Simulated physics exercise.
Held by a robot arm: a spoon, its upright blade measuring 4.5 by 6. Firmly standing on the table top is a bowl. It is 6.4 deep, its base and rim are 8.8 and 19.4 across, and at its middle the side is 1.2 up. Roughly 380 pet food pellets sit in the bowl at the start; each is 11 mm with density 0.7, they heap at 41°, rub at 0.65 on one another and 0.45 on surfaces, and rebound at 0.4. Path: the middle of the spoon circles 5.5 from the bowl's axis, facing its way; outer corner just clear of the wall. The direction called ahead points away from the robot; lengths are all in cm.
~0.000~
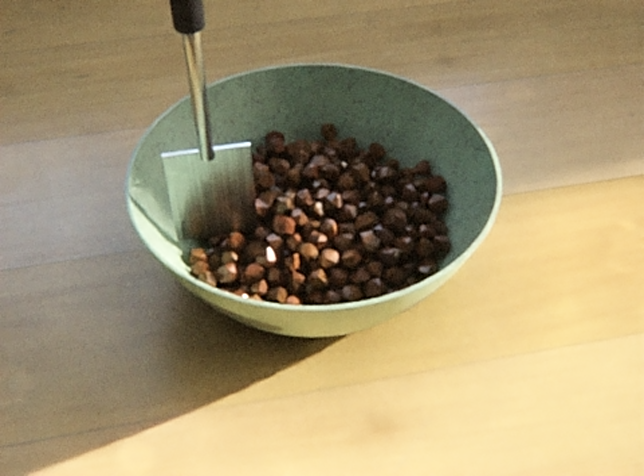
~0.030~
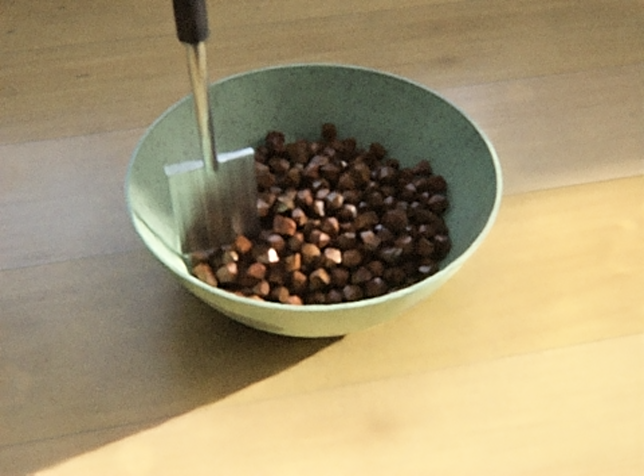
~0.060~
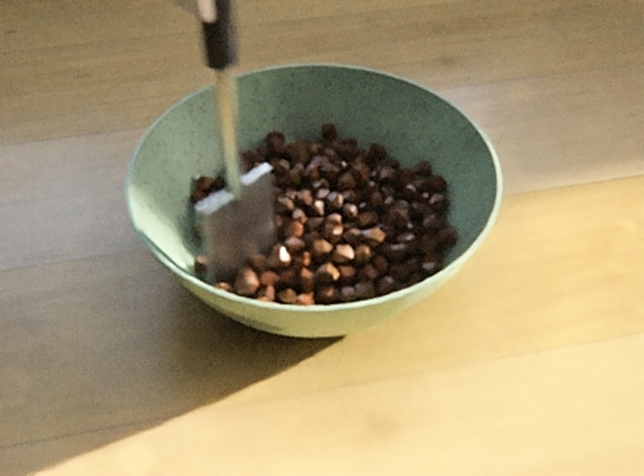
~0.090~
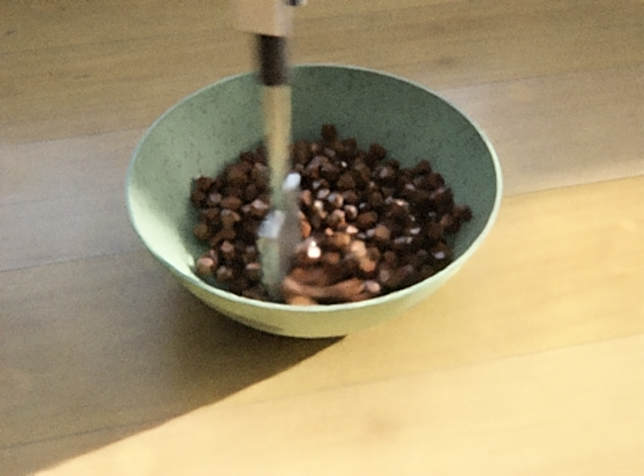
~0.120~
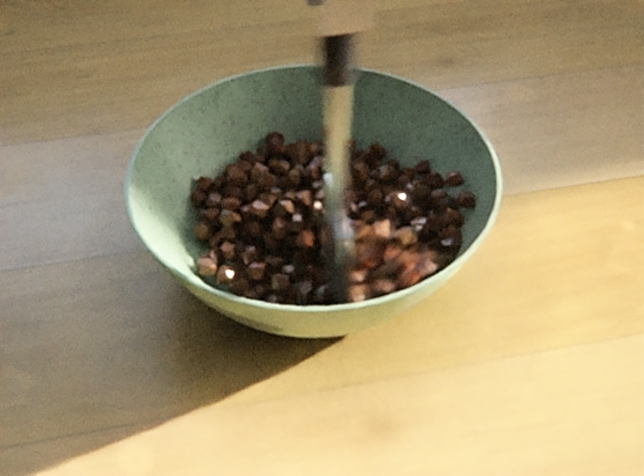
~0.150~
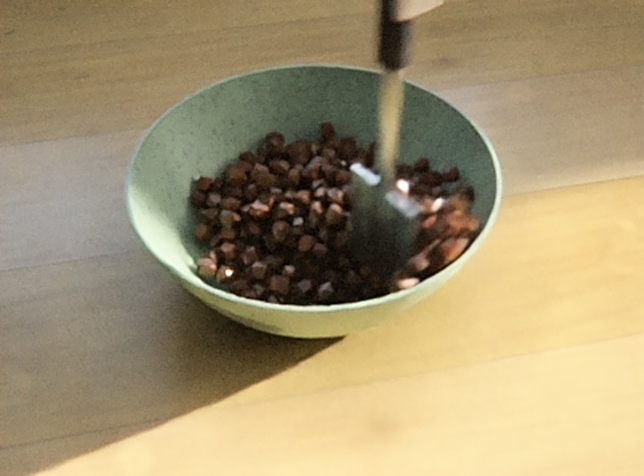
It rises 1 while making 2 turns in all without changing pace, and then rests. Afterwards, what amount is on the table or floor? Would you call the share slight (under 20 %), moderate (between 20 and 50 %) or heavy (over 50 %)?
I would call it moderate.
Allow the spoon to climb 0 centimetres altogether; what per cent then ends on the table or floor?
Around 40 %.
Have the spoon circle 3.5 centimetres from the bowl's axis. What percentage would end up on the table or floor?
Near 15 percent.
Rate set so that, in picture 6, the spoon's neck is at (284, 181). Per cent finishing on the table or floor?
Something like 15 percent, roughly.
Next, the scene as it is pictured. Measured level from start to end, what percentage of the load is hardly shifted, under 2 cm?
Roughly 15 percent.
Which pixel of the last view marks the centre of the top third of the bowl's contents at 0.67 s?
Centre, approx.: (363, 179).
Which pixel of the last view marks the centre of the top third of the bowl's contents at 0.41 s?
The upper third is centred close to (200, 227).
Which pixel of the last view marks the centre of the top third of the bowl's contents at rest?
(327, 220).
After 0.41 s, 351° round, highest piece 11 above the table; 311 in the bowl, 33 on the table or floor, 33 in flight or on the tool.
After 0.67 s, 225° round, highest piece 8 above the table; 254 in the bowl, 108 on the table or floor, 15 in flight or on the tool.
After 1.00 s, 0° round, highest piece 4 above the table; 245 in the bowl, 132 on the table or floor.
After 1.70 s, 0° round, highest piece 4 above the table; 245 in the bowl, 132 on the table or floor.
In the end, 245 in the bowl, 132 on the table or floor. That is 35 % on the table or floor.
